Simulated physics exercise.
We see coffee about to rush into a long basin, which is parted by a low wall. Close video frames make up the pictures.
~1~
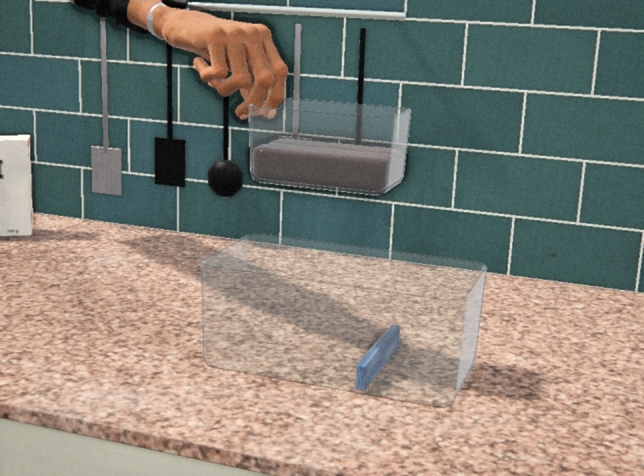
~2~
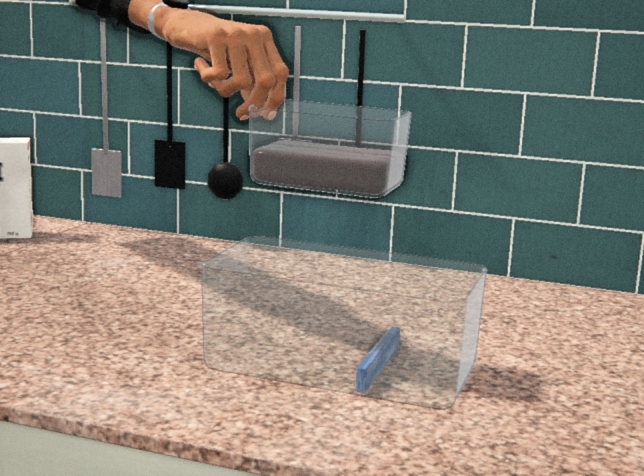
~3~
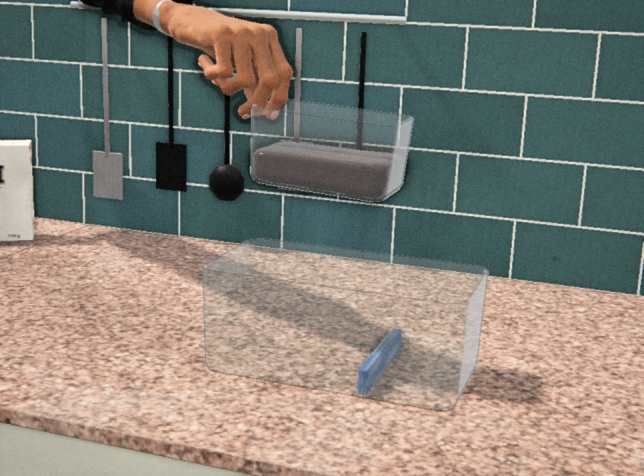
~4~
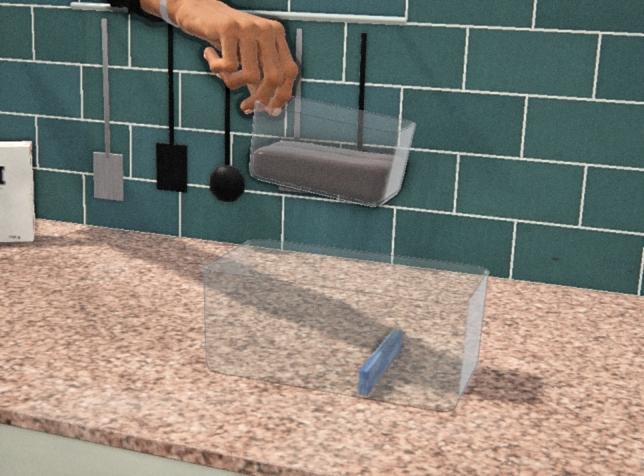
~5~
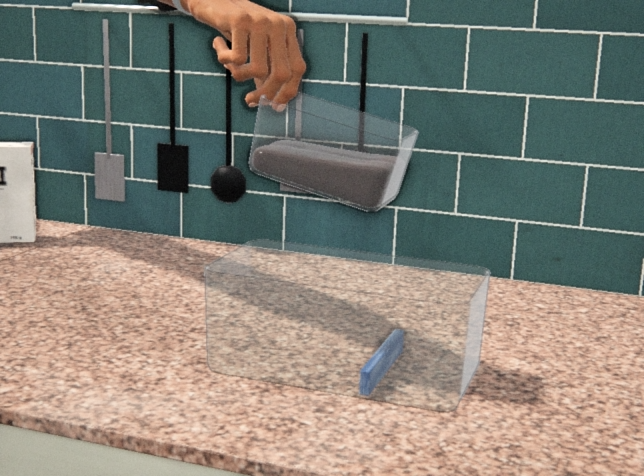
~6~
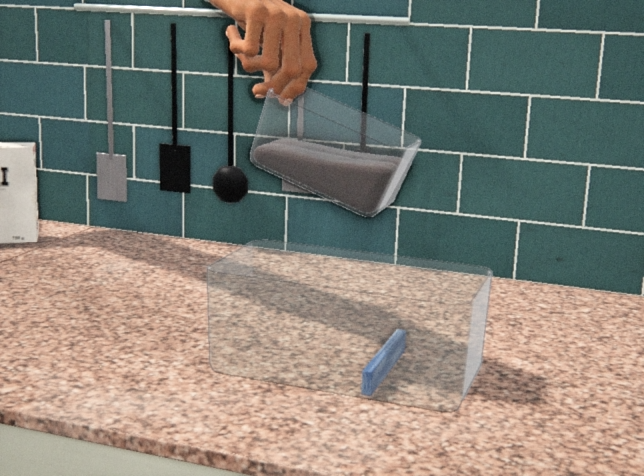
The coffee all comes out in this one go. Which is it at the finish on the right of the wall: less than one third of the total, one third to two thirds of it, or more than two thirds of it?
At the finish the right of the wall has more than two thirds of the total.
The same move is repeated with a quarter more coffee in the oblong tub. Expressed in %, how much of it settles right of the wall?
Estimated share: Close to 70 per cent.
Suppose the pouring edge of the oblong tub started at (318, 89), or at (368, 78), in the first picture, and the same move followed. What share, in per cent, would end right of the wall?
Close to 10 in a hundred, and close to 60 in a hundred.
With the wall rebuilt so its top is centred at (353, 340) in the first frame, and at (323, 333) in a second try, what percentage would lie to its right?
About 90 per cent on the first try, and 95 per cent on the second.
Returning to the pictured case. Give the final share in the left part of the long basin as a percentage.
Close to 15 percent.
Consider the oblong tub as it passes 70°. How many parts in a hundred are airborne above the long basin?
30 in a hundred.
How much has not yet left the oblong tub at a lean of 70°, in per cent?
60 %.
A moment on, the oblong tub is tipped part way and 60 per cent is still to pour, 0 is left of the wall and 8 right of it.
Next, the oblong tub is tipped on its side and 22 per cent is still to pour, 6 is left of the wall and 59 right of it.
Then the oblong tub is tipped on its side and 4 per cent is still to pour, 11 is left of the wall and 80 right of it.
Later the oblong tub is tipped on its side and 0 per cent is still to pour, 14 is left of the wall and 83 right of it.
At rest 16 per cent lies left of the wall, 83 right of it and 1 outside.
